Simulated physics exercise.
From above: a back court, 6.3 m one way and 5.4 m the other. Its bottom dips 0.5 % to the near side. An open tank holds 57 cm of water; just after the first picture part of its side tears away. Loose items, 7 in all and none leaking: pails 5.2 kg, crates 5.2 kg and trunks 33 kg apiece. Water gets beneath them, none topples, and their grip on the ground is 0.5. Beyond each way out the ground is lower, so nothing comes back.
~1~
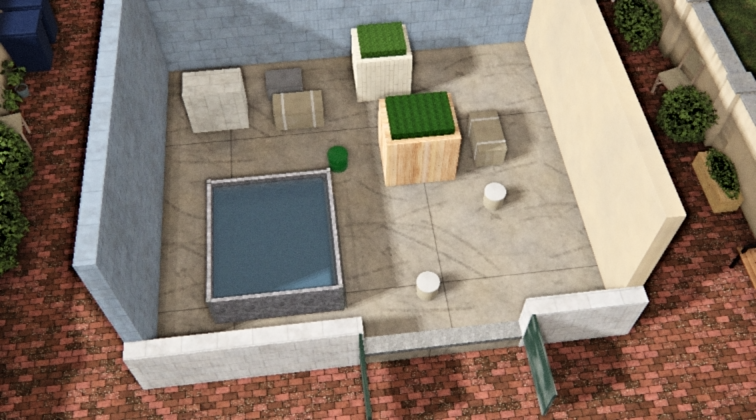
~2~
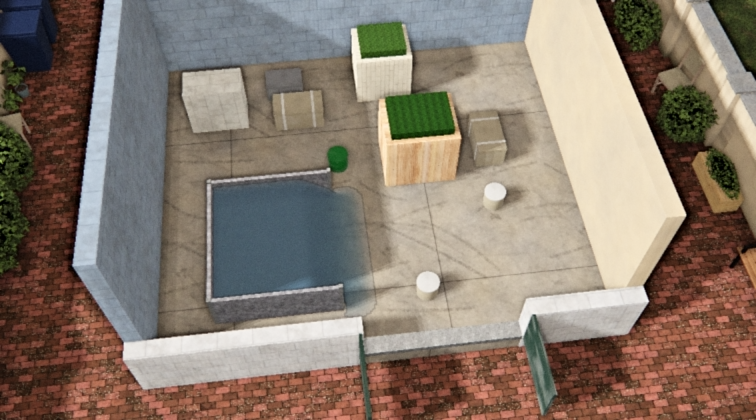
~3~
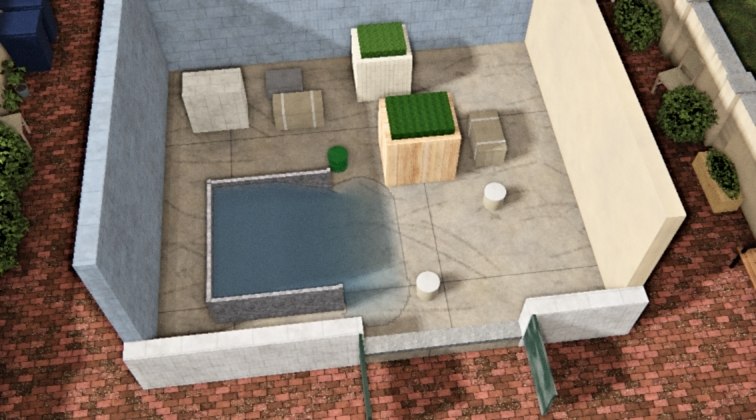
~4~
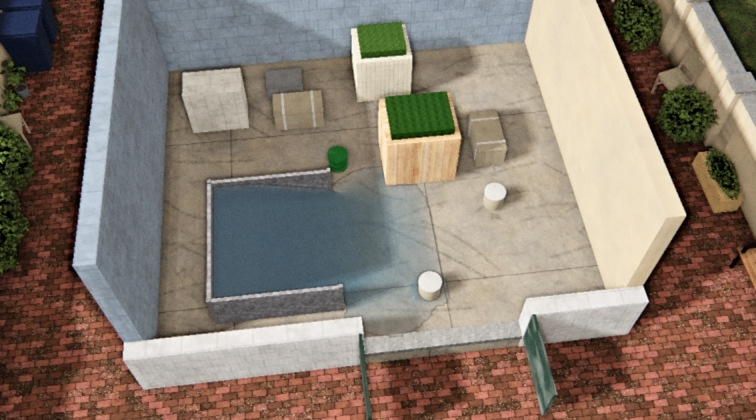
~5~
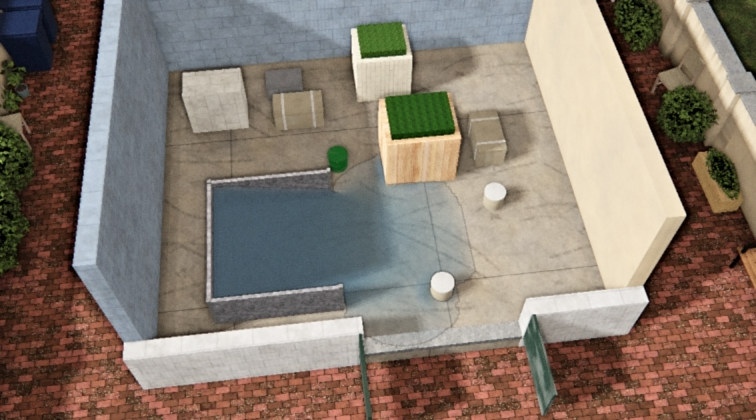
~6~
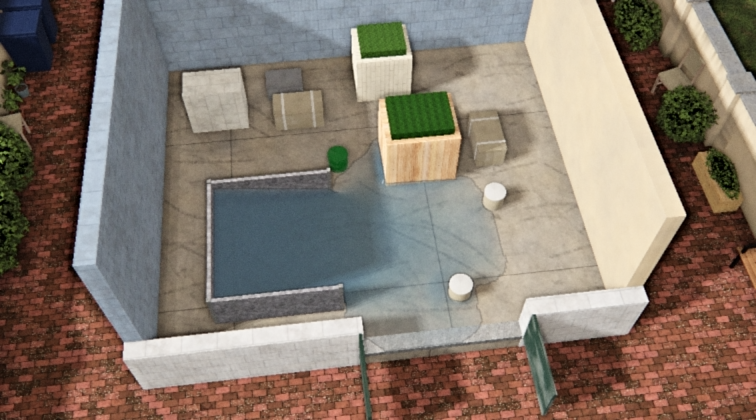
A walled court with a stained stone floor, pale blue walls at left and back and a cream wall at right, is seen from high above. A stone-edged tank of water sits at left, with grass-topped boxes, crates, a green pail and two white stools around it. The tank's right side opens and water spreads rightward across the floor, sliding the nearer stool right, while the camera stays still.
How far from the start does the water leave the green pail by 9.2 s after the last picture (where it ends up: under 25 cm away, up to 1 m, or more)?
The green pail stays put.
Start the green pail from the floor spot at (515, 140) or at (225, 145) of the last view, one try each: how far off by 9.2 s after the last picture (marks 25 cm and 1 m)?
In that order: It travels far; it barely shifts.
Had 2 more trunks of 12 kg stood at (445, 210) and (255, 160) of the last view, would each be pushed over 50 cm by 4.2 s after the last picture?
In that order: Over, short of it.
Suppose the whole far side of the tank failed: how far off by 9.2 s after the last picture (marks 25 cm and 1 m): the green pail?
Then the green pail gets carried off.
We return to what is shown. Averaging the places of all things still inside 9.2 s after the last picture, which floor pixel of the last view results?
Near (347, 110).
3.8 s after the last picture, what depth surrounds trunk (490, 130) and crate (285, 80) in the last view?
Roughly 6 and 1 cm.
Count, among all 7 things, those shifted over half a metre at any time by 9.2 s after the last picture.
I count 4.
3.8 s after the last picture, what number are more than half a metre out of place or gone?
2 of them.
Then, 1.2 s after the last picture the green pail is near (338, 154), 0.0 m from its start, aground; 0 of 7 are out; 2 afloat.
Then, 3.8 s after the last picture the green pail is near (338, 154), 0.0 m from its start, aground; 0 of 7 are out; 1 afloat.
Then, 6.2 s after the last picture the green pail is near (337, 153), 0.0 m from its start, aground; 1 of 7 are out; 3 afloat.
Then, 9.2 s after the last picture the green pail is near (337, 153), 0.0 m from its start, aground; 1 of 7 are out; 2 afloat.
